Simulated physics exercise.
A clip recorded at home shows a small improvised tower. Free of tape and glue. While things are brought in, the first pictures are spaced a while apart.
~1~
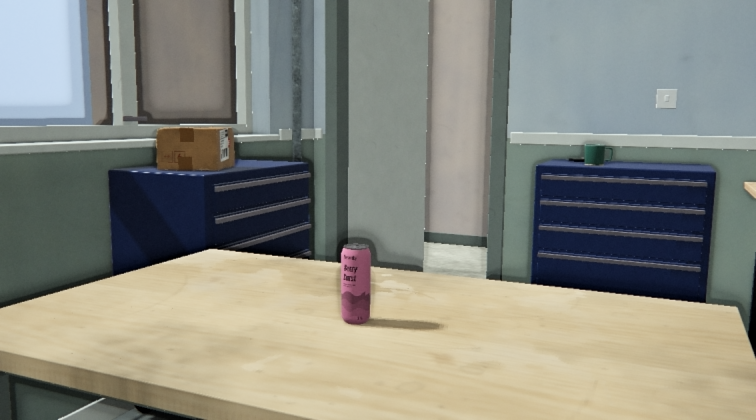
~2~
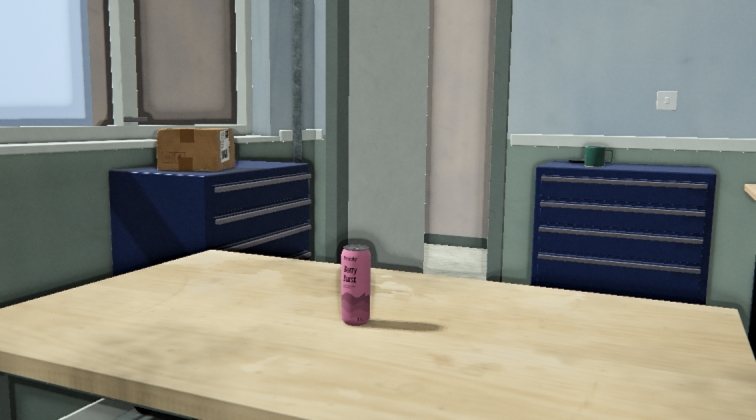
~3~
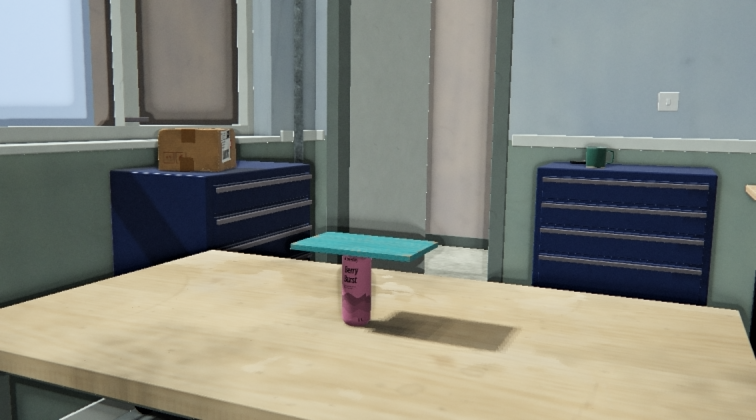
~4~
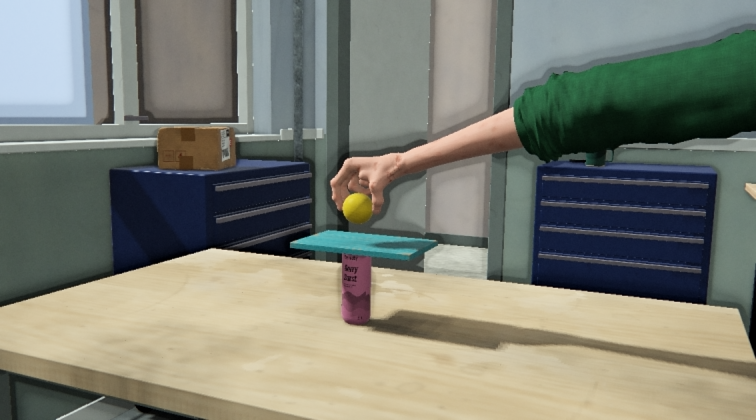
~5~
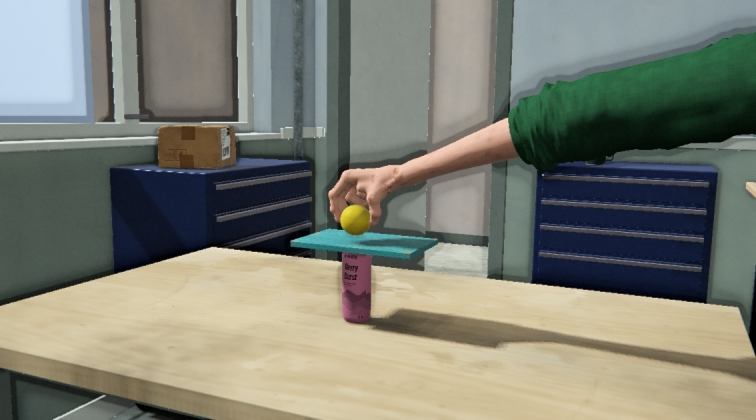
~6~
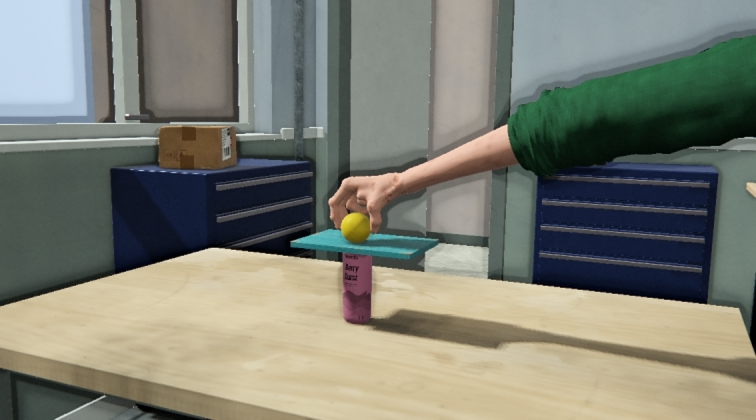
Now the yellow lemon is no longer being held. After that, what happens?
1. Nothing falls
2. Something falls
(1) Nothing falls.
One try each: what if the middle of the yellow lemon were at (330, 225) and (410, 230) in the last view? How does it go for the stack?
First try: It keeps its balance; second try: It comes apart.
Then, 0.40 s on from there, no change.
Then, 1.00 s on from there, yellow lemon resting near (357, 228).
In the end, all 3 unmoved. At the end, from the last picture's camera, yellow lemon near (357, 228). The stack holds.
